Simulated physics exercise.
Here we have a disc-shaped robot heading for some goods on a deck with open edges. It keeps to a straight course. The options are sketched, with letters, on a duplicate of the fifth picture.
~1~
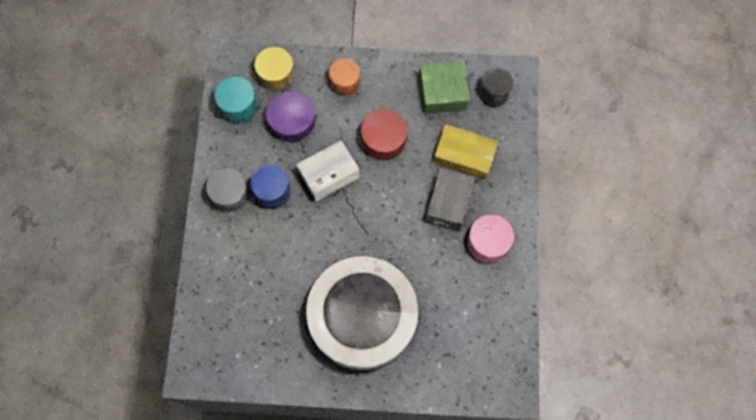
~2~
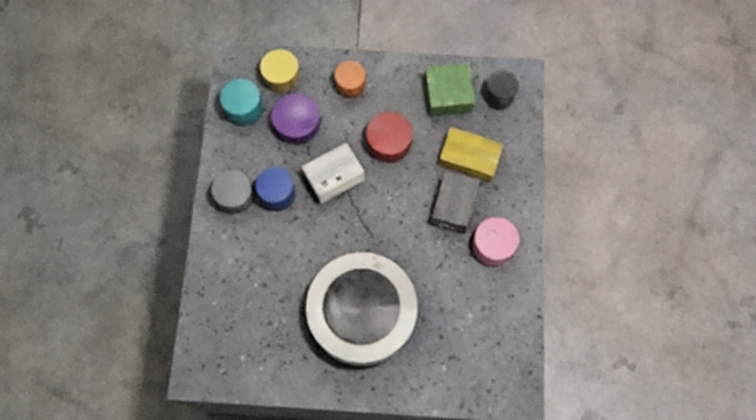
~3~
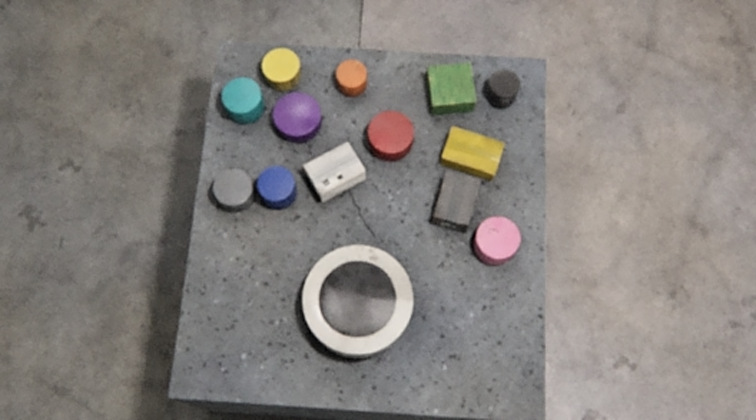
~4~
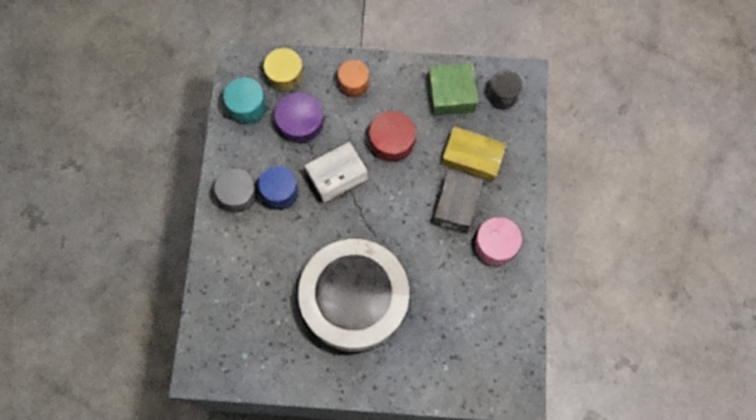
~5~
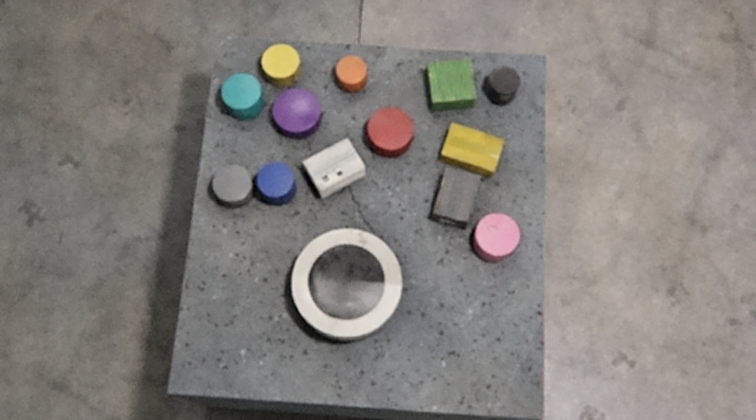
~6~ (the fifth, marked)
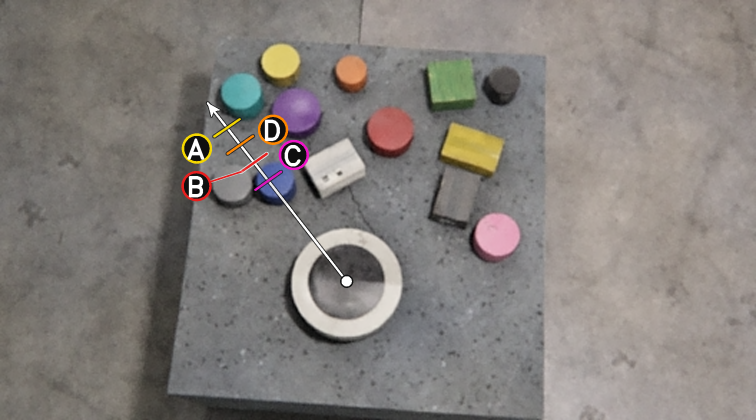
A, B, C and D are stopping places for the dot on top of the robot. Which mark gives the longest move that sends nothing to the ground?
As far as tick C.
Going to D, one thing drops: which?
The grey canister goes over.
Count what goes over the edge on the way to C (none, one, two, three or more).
In all, none.
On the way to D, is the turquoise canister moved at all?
By then, yes.
On the marked copy, A at (227, 128); B at (254, 162); C at (268, 181); D at (240, 145); the arrow from (347, 281) to (208, 103); the white dot at (347, 281).
Taking C. A third of the way, robot (318, 247); yellow pail (282, 66); turquoise canister (243, 97).
Two thirds of the way, robot (290, 211); grey canister (228, 182); blue canister (258, 153).
When it is over, robot (270, 186); grey canister (204, 168); turquoise canister (242, 94); nothing has fallen.
As for the rest, A drops the grey canister and blue canister; B drops the grey canister; D drops the grey canister.
